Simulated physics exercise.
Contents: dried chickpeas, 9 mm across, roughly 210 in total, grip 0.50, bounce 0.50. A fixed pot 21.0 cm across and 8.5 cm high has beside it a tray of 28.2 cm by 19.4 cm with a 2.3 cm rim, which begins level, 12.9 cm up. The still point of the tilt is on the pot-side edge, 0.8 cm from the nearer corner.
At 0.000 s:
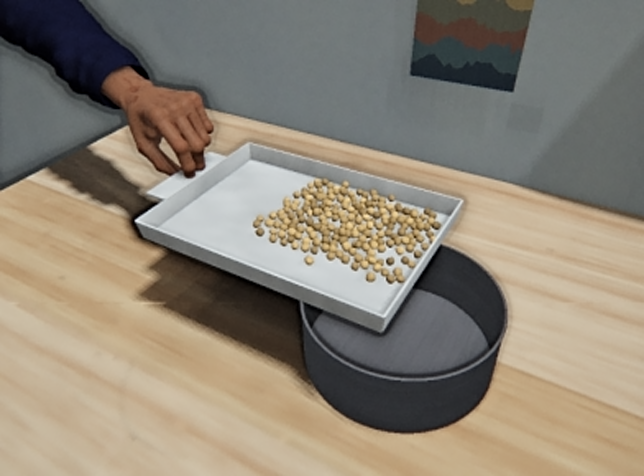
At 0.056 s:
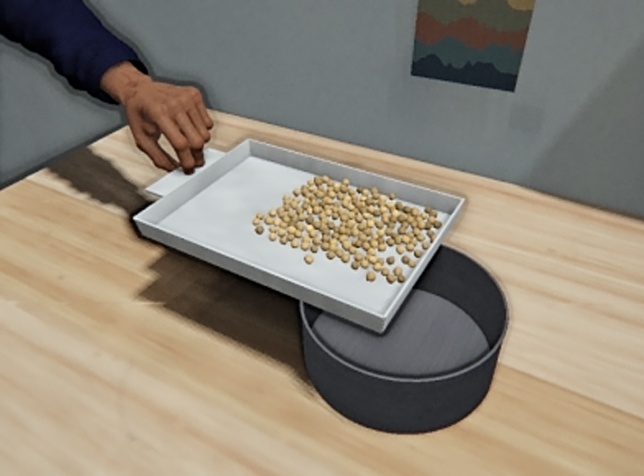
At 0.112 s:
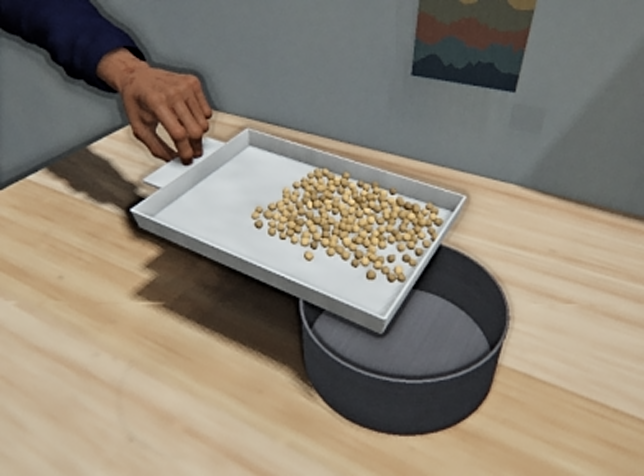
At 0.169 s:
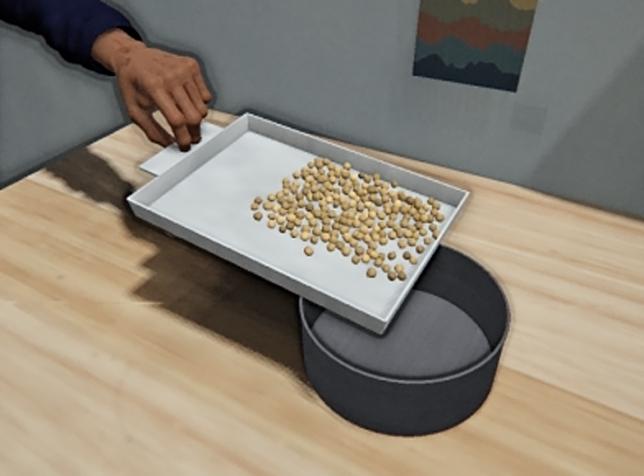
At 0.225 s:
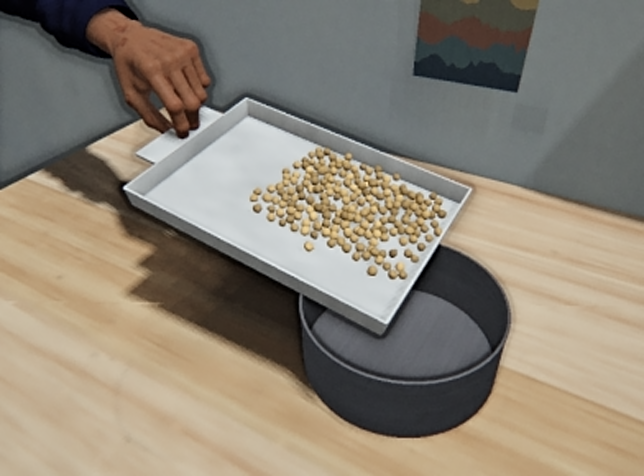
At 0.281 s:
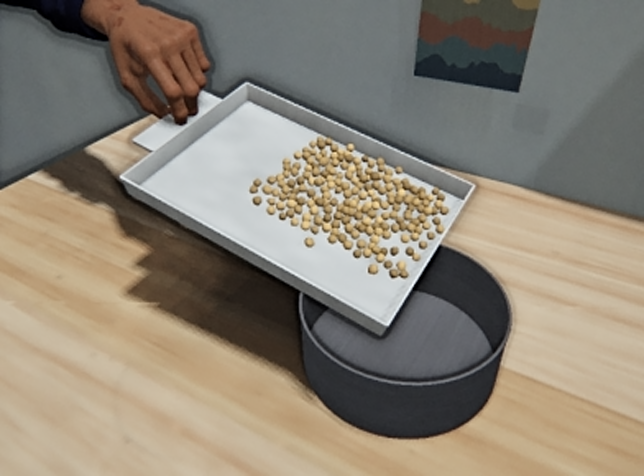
A hand lifts the left end of a white tray of chickpeas, tilting it gently.
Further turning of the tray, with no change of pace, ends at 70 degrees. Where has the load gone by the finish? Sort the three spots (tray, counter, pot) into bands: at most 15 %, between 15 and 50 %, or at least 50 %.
Tray: 50 % or more; counter: Up to 15 %; pot: Up to 15 %.
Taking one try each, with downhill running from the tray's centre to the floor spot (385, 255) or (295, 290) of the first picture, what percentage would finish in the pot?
That would be close to 0 per cent and then close to 0 per cent.
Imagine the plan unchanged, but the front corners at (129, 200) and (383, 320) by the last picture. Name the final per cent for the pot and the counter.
Pot 0, counter 0.
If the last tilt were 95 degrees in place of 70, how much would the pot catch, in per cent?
About 0 in a hundred would end up in the pot.
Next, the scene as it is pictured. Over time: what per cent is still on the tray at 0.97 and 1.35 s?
About 100, 100.
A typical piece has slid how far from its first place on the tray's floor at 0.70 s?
I'd say close to 6 centimetres.
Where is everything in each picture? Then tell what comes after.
Tray tilt 0 degrees, front corners at (140, 220) and (382, 313); middle of the pieces at (352, 225); pot at (402, 297), in the first picture.
Tray tilt 1 degrees, front corners at (138, 217) and (383, 314); middle of the pieces at (352, 224), in the second picture.
Tray tilt 3 degrees, front corners at (136, 209) and (383, 315), lowest corner right front; middle of the pieces at (352, 219), in the third picture.
Tray tilt 7 degrees, front corners at (132, 198) and (384, 317), lowest corner right front; middle of the pieces at (353, 213), in the fourth picture.
Tray tilt 11 degrees, front corners at (129, 187) and (385, 319), lowest corner right front; middle of the pieces at (354, 207), in the fifth picture.
Tray tilt 14 degrees, front corners at (125, 176) and (386, 321), lowest corner right front; middle of the pieces at (355, 201); pot at (403, 299). Its pace works out near 65 degrees a second, in the sixth picture.
After 0.70 s, tilt 41 degrees; the tray holds 100 %, the pot 0 %.
After 0.97 s, tilt 59 degrees; the tray holds 100 %, the pot 0 %.
After 1.35 s, tilt 70 degrees; the tray holds 100 %, the pot 0 %.
At rest (1.7 s), tray 100 %, counter 0 %, pot 0 %.
